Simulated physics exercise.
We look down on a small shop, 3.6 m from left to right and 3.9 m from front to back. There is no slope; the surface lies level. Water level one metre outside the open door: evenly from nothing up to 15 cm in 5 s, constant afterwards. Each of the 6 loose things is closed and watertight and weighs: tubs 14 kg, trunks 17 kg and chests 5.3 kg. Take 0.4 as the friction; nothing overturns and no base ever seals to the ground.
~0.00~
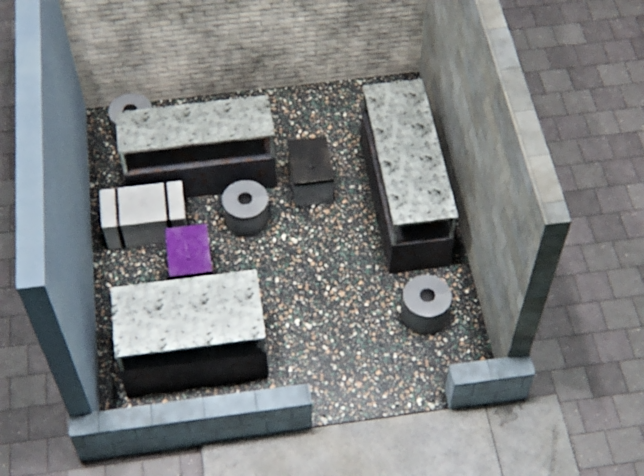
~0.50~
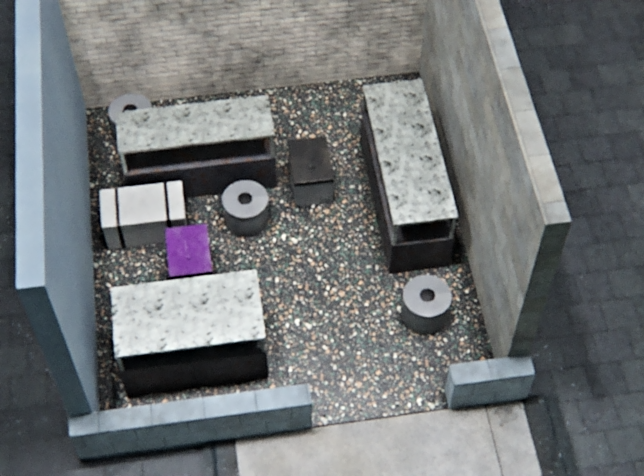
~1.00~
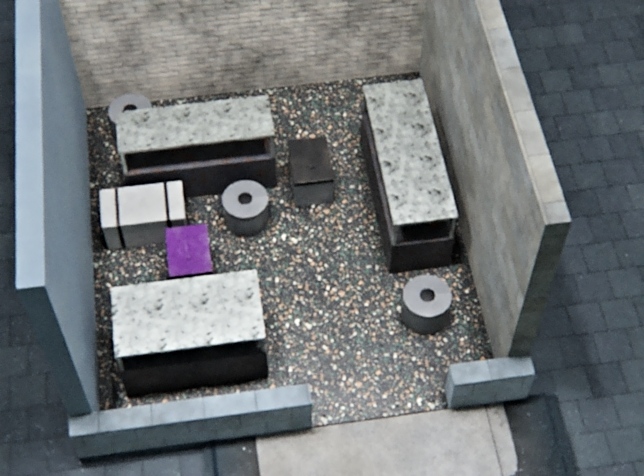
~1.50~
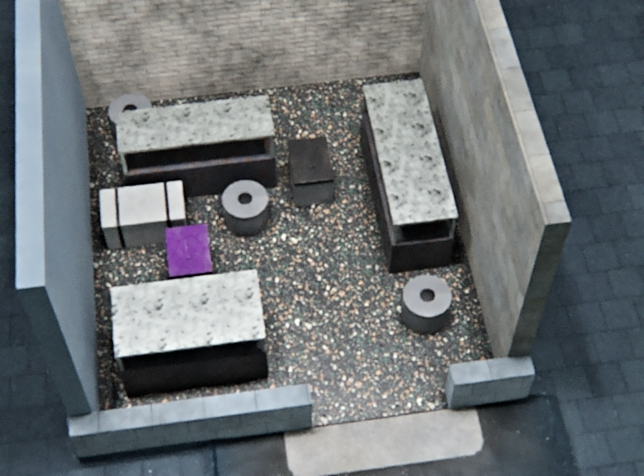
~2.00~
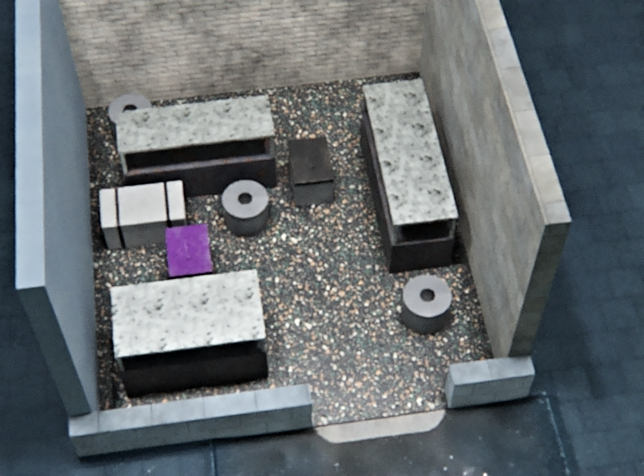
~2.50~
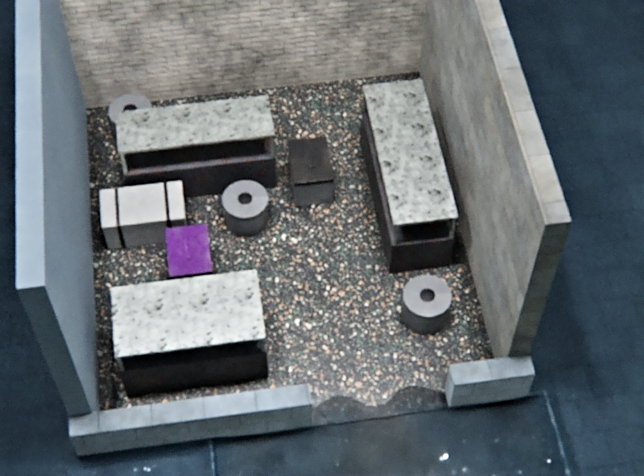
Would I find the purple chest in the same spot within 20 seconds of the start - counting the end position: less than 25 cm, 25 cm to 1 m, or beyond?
My guess: It's a bit away from its start.
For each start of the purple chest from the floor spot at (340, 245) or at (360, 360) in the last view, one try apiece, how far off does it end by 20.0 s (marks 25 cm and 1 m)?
Goes far off, then goes far off.
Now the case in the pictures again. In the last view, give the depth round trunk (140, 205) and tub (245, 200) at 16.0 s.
Close to 11 and 11 centimetres.
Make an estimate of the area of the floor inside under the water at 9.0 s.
10.5 m2.
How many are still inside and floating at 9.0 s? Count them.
Just then, the number is 3.
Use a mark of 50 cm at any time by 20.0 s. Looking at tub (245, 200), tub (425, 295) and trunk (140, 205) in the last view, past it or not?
Result, in order: Higher / lower / higher.
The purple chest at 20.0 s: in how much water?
About 11 cm.
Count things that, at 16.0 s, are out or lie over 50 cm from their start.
The answer is 4.
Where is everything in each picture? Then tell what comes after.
In the first picture, the purple chest at (188, 250) rests on the ground; 0.0 m2 under water; 0 of 6 have shifted.
In the second picture, the purple chest at (188, 250) rests on the ground; water covers 0.0 m2; 0 of 6 have shifted.
In the third picture, the purple chest at (188, 250), on the bottom; water covers 0.0 m2; 0 of 6 have shifted.
In the fourth picture, the purple chest at (188, 250), on the bottom; water covers 0.0 m2; 0 of 6 have shifted.
In the fifth picture, the purple chest at (188, 250) rests on the ground; 0.0 m2 under water; 0 of 6 have shifted.
In the sixth picture, the purple chest at (188, 250) rests on the ground; water covers 0.0 m2; 0 of 6 have shifted.
After 4.0 s the purple chest is near (188, 250), 0.0 m from its start, aground; 0 afloat.
After 9.0 s the purple chest is near (124, 277), 0.7 m from its start, afloat; 3 afloat.
After 16.0 s the purple chest is near (264, 195), 0.9 m from its start, afloat; 6 afloat.
After 20.0 s the purple chest is near (204, 212), 0.4 m from its start, afloat; 6 afloat.
